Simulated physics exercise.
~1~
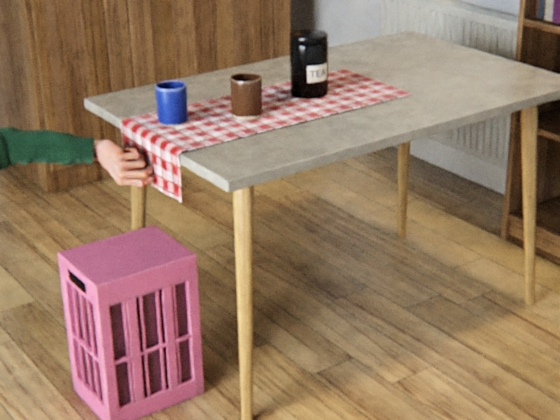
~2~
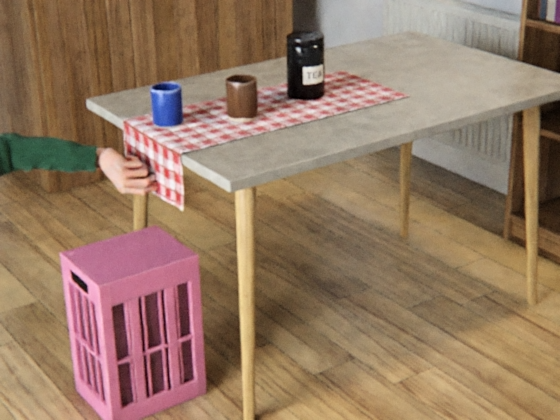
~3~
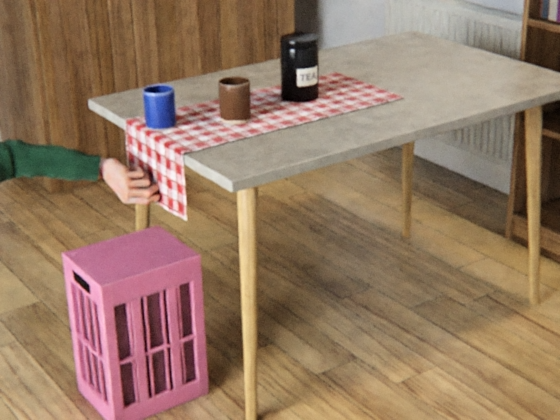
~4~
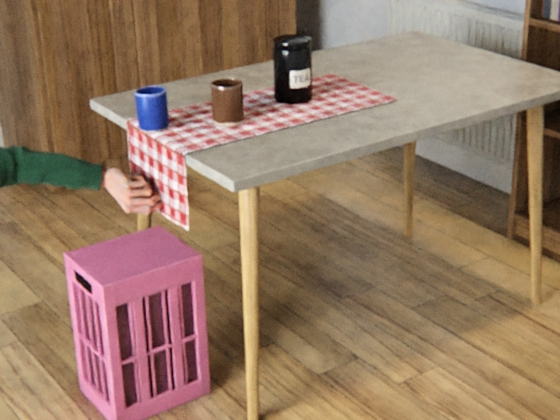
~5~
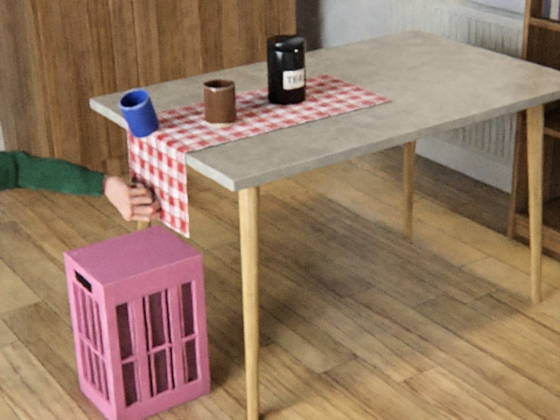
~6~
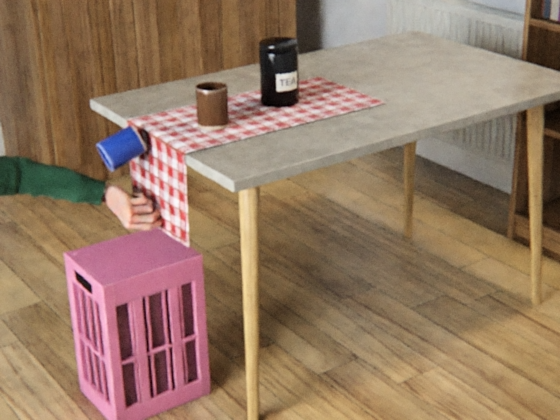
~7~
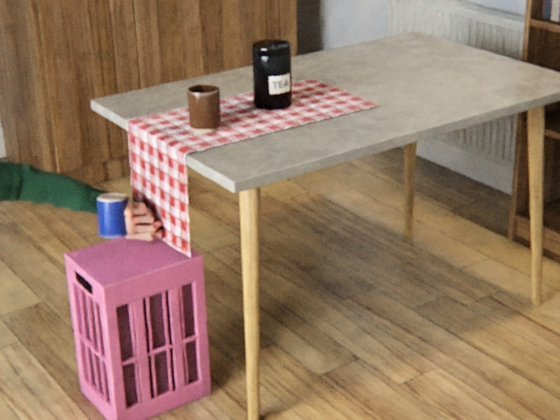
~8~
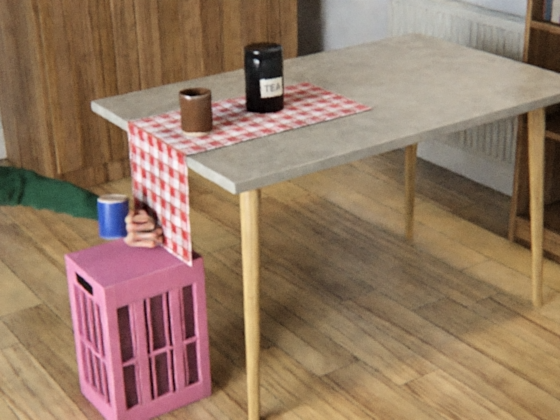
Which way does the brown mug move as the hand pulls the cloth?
The brown mug moves to the left, riding along on the cloth and staying upright on the table.
